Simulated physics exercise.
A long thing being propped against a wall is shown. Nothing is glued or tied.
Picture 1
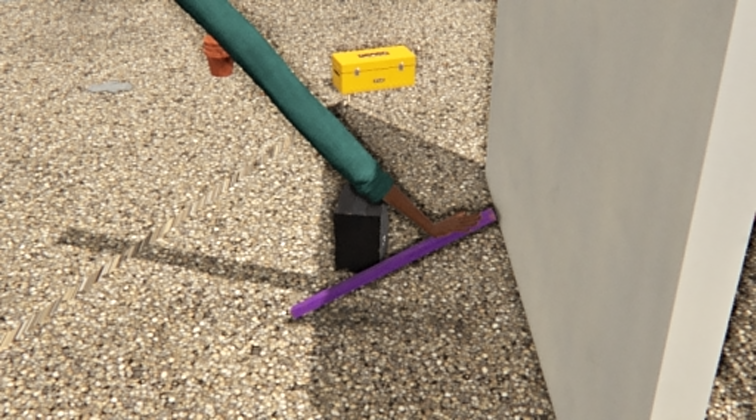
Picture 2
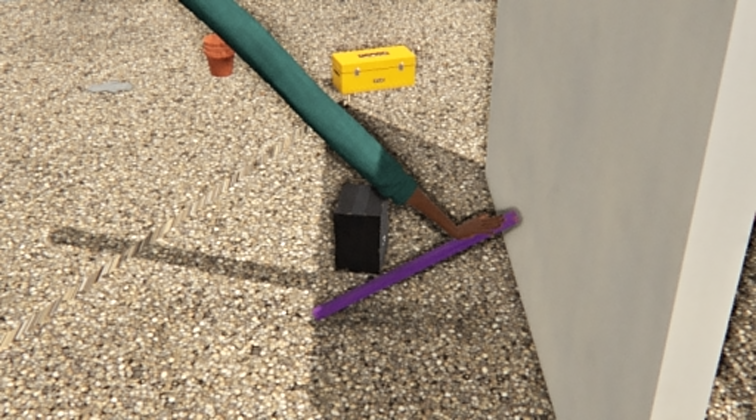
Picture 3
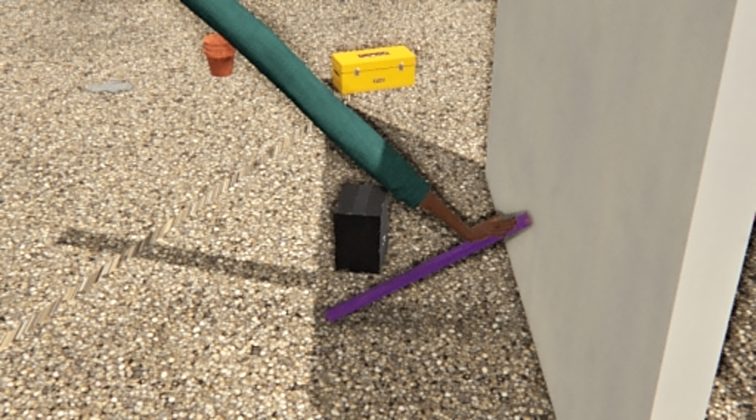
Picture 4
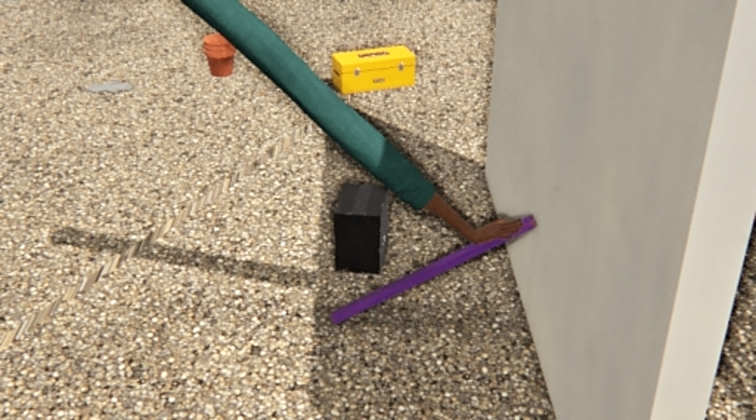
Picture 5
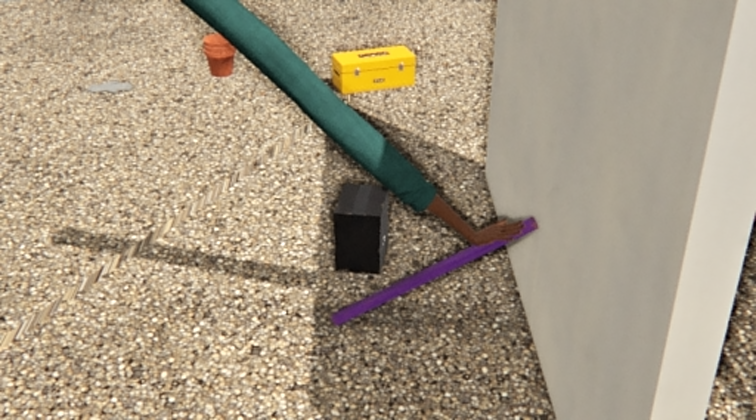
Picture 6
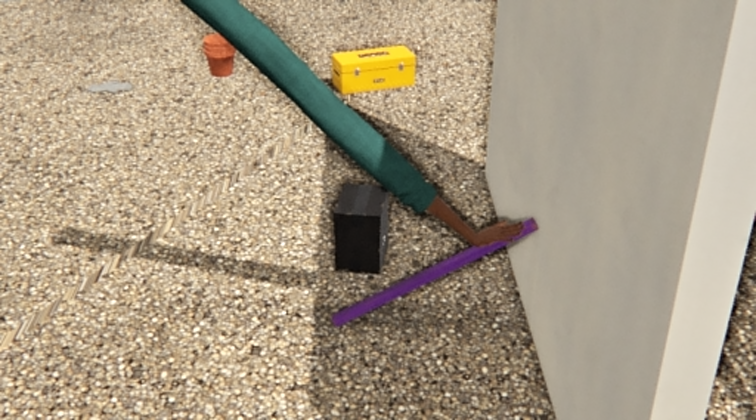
The clip shows a green-sleeved arm moving a purple pole slightly right against a pale wall, in front of a black box on pebbled ground, then keeping its hand on the pole as it stays nearly still.
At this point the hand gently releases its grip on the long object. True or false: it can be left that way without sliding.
False.
Then, 0.30 s later than the last frame, purple pole 6° lower than it was left near (427, 282).
Then, 0.40 s later than the last frame, purple pole 14° lower than it was left near (421, 294).
Then, 0.50 s later than the last frame, purple pole 29° lower than it was left near (413, 319).
Then, 0.60 s later than the last frame, purple pole 30° lower than it was left near (413, 319).
When it is over, moved from the start, purple pole; black box as before. End places, in pixels of the last picture, purple pole near (413, 320). The pole slips out.
